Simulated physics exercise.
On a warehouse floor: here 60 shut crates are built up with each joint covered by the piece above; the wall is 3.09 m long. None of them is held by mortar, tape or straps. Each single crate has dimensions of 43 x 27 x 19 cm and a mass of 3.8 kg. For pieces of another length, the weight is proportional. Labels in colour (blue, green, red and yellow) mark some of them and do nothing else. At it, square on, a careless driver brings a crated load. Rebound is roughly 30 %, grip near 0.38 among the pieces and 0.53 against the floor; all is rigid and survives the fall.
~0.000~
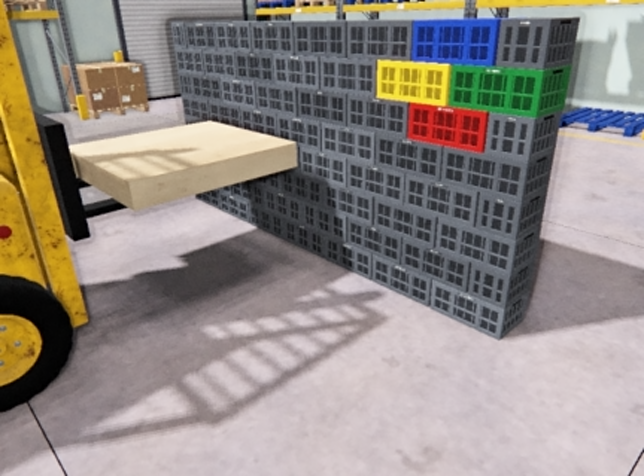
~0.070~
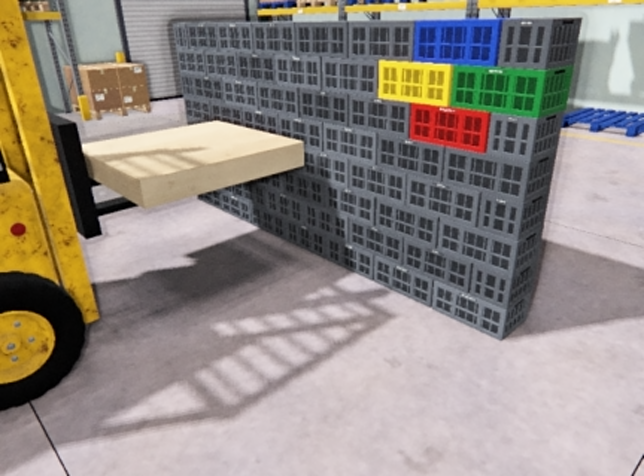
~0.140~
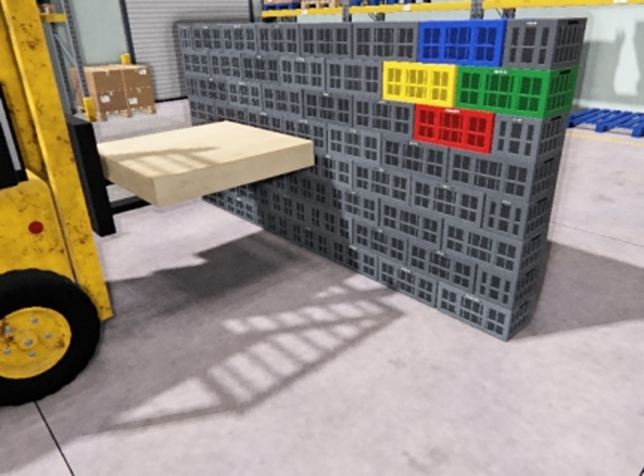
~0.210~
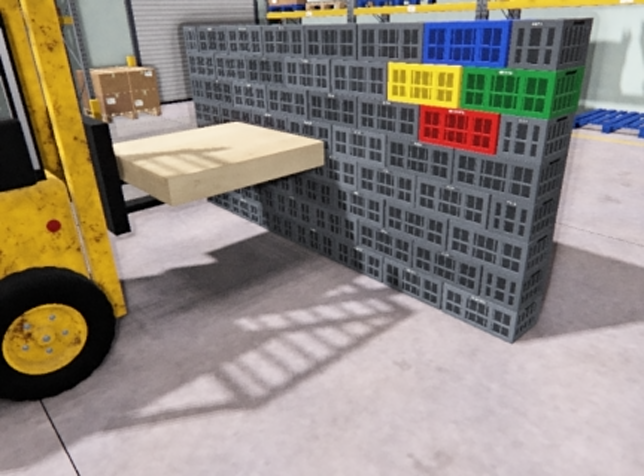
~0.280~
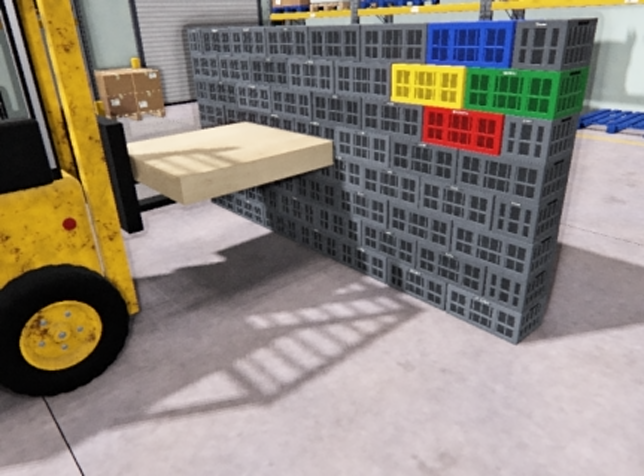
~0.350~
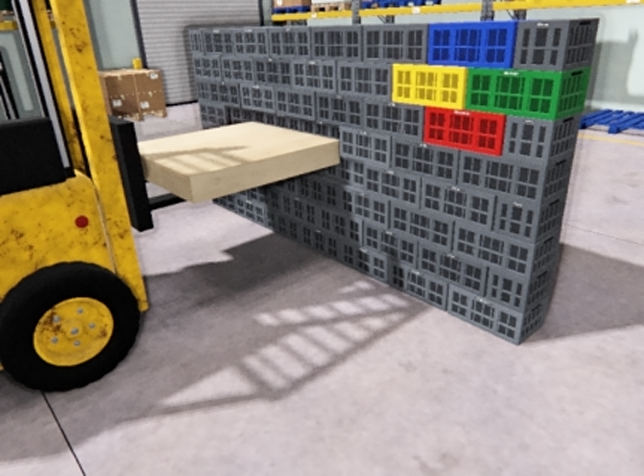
On a warehouse floor, a yellow forklift rolled slowly to the right, carrying a flat, pale load up to a long wall of gray crates with blue, yellow, green and red ones near one end.
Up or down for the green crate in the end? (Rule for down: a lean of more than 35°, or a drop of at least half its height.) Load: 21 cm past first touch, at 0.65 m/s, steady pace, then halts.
Up.
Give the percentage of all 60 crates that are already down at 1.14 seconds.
0 %.
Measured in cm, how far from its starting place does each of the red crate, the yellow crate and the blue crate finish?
Shift in cm - red: 0; yellow: 130; blue: 220.
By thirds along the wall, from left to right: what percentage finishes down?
40, 70 and 20 per cent, from left to right.
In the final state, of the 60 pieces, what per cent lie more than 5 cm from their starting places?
45 in a hundred.
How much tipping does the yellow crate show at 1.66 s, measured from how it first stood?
Near 70 degrees from where it started.
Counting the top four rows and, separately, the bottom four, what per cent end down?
For the top it's 70 in a hundred, for the bottom 20 in a hundred.
After 1.14 s, none of the 60 crates down, 28 disturbed; green crate unmoved; yellow crate 20° from how it stood.
After 1.66 s, 27 of the 60 crates down; green crate unmoved; yellow crate 74° from how it stood, 62 cm lower.
In the end (3.1 s), 27 of the 60 crates down; green crate unmoved; yellow crate on its side; blue crate on its side. From the last view, middles, green crate near (525, 89), yellow crate near (534, 248).
